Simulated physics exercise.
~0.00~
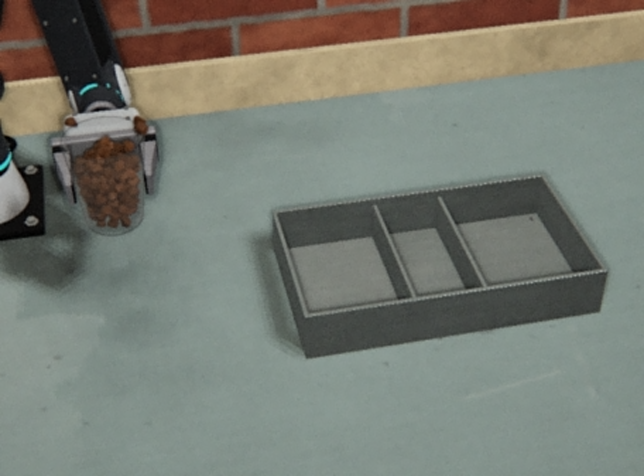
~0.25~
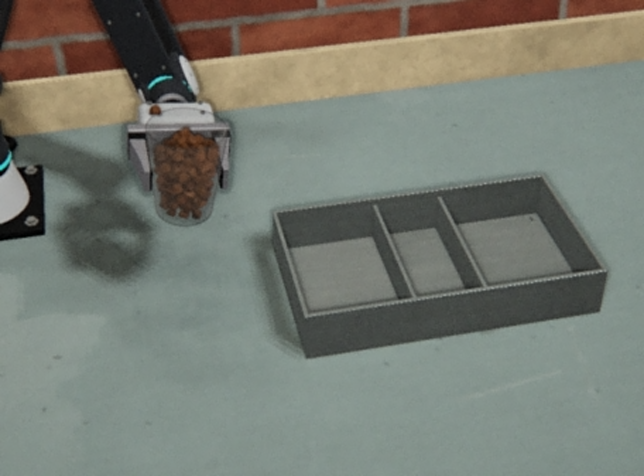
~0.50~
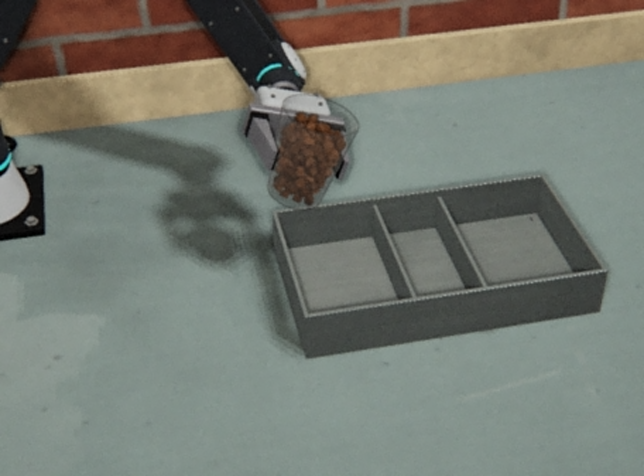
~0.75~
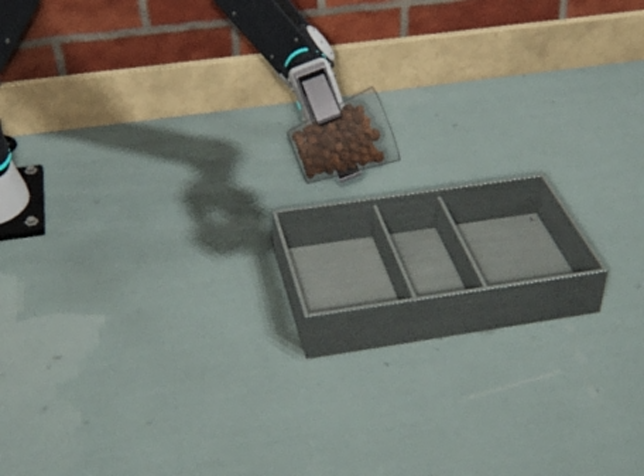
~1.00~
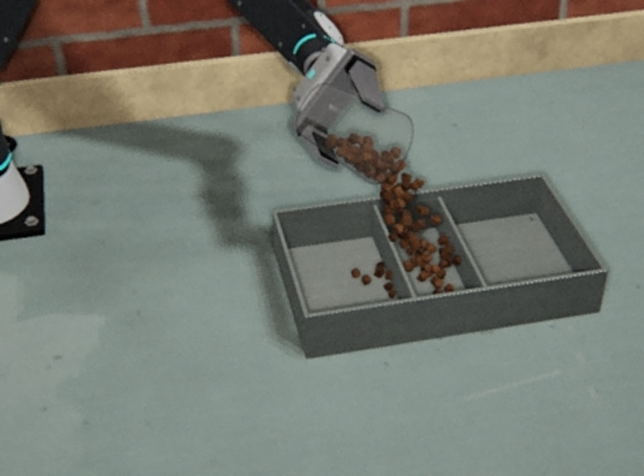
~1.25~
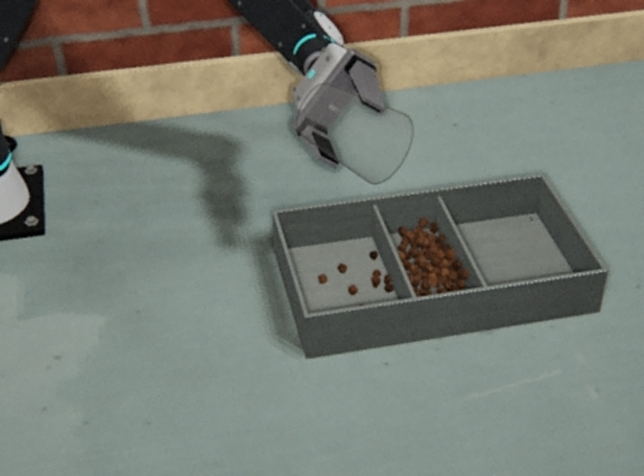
Robot arm carrying a clear cup of brown pellets right and tipping them into a grey box, mostly filling the middle compartment.
